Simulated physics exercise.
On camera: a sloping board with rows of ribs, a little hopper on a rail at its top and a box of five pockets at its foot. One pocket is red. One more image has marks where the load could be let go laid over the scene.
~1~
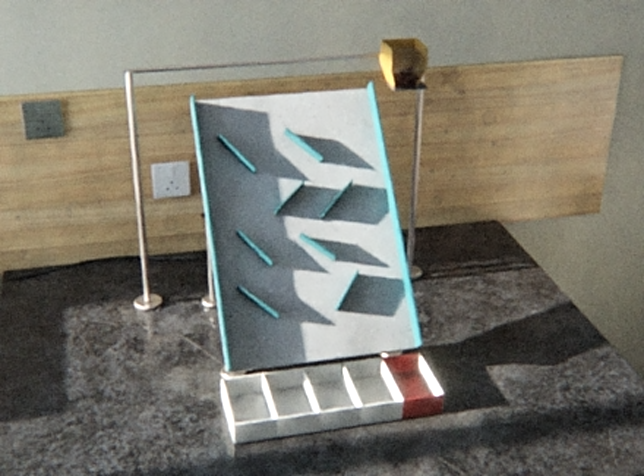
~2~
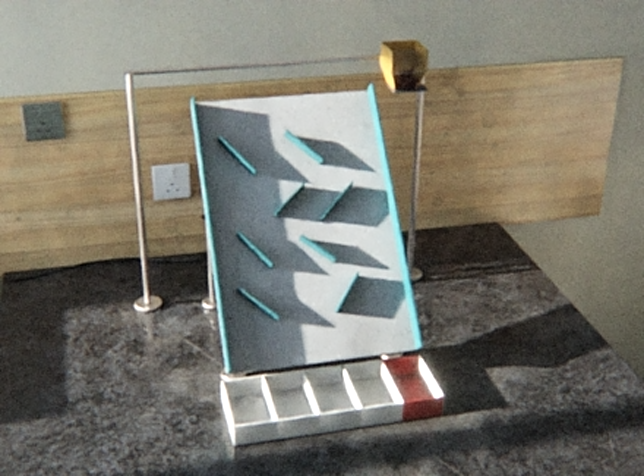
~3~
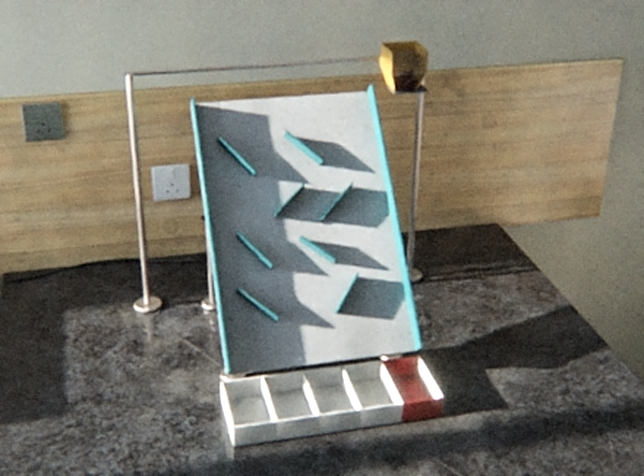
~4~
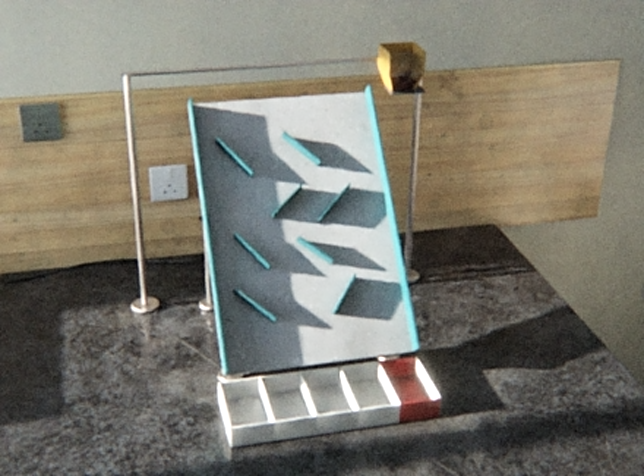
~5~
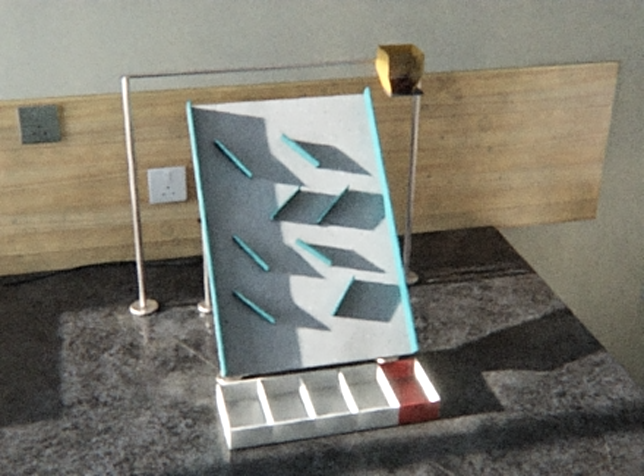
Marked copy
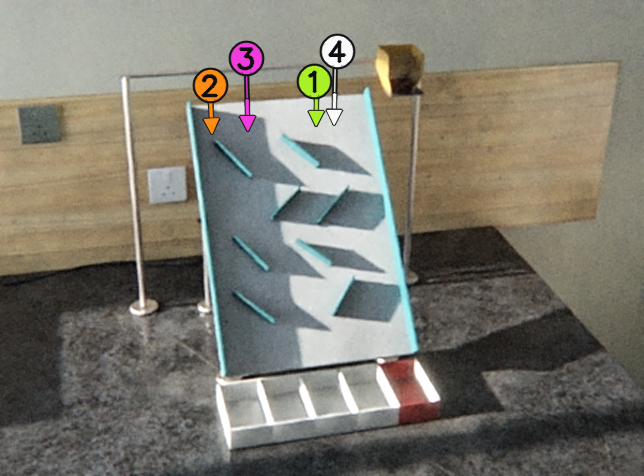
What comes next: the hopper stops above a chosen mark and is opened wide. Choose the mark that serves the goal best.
The answer is mark 4.
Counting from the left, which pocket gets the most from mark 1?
The third.
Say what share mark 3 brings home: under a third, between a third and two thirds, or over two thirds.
Under a third.
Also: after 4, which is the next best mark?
Here it is mark 1.
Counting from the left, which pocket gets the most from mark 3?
The third.
On the marked copy, mark 1 meets the board at (316, 120); mark 2 meets the board at (211, 128); mark 3 meets the board at (247, 125); mark 4 meets the board at (334, 119).
If 1 is chosen, a small part in the red pocket, most in other pockets, a small part held on the board, a stray few outside the box.
If 2 is chosen, none in the red pocket, nearly all in other pockets, a small part outside the box.
If 3 is chosen, none in the red pocket, nearly all in other pockets, a small part held on the board.
If 4 is chosen, about a third in the red pocket, about half in other pockets, a small part outside the box.
